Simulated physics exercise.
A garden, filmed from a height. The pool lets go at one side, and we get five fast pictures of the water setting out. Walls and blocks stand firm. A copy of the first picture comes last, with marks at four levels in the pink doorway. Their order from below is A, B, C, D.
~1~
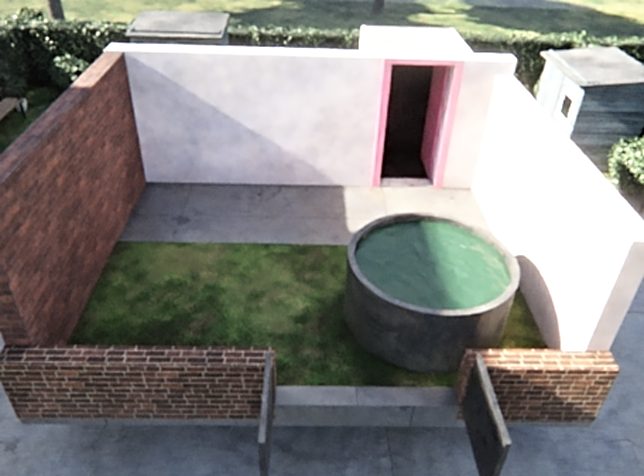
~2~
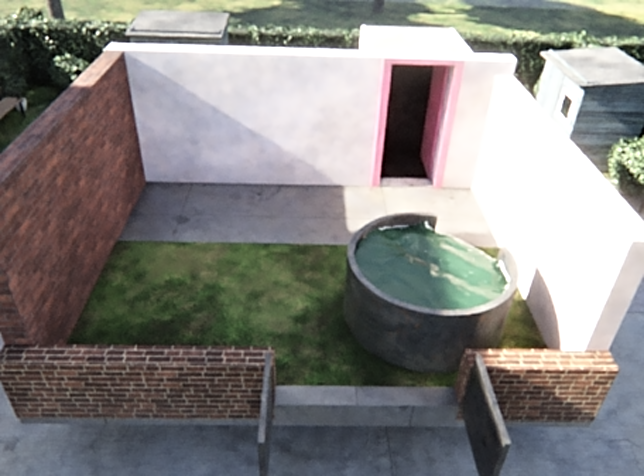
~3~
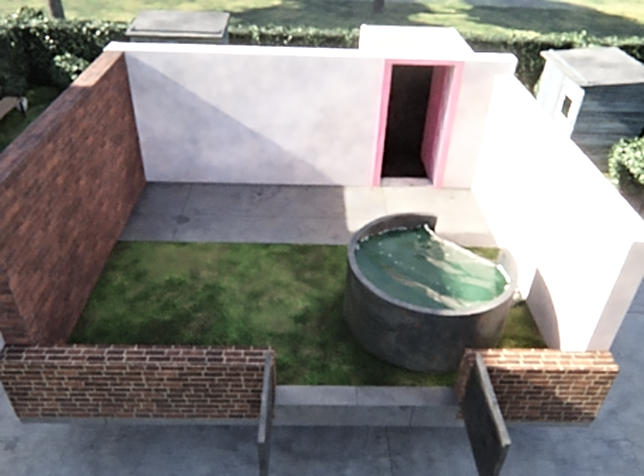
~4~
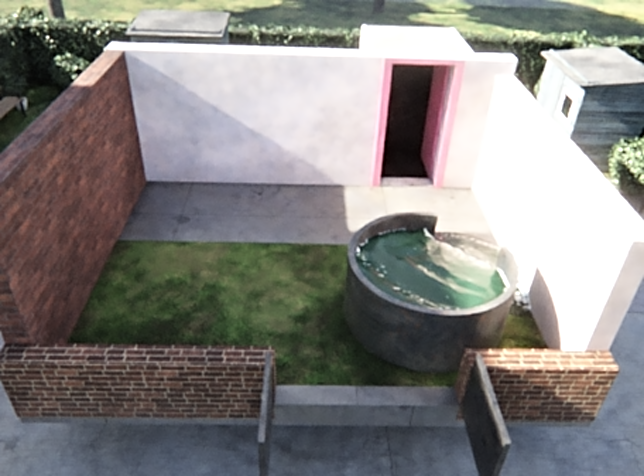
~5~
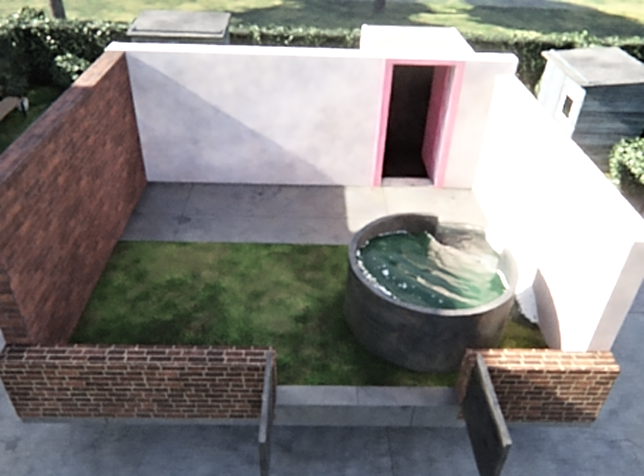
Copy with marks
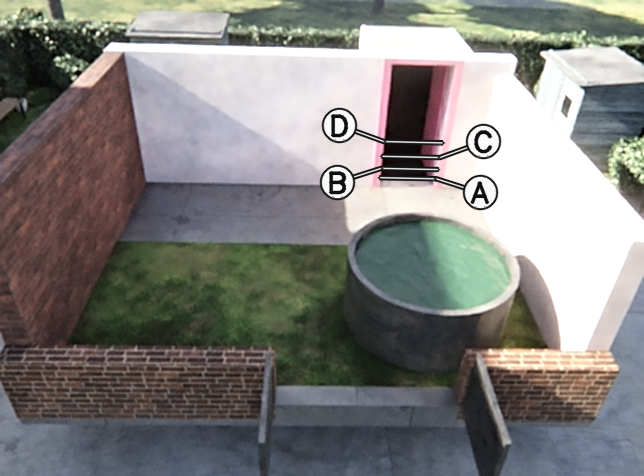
A round grey tank of green water stands on a patch of grass in a small walled yard, seen from a height by a camera that stays still. A red brick wall runs along the left, pale walls line the back and right, a pink doorway opens behind, and low brick walls flank an open gate in front. The calm water starts churning, a gap shows in the tank's far right rim, and white foam appears outside beside the right wall.
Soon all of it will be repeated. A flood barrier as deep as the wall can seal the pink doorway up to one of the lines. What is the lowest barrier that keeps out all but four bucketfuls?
B is the one.
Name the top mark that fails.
That is mark A.
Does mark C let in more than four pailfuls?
No, that is safe.
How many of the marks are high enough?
Three of the four.
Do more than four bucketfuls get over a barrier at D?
No, that is safe.
On the marked copy, A at (408, 178); B at (409, 168); C at (411, 156); D at (413, 142); from the bottom up A, B, C, D.
With A, about 12 bucketfuls get in.
With B, a bucket or two gets in.
With C, nothing gets over.
With D, nothing gets over.
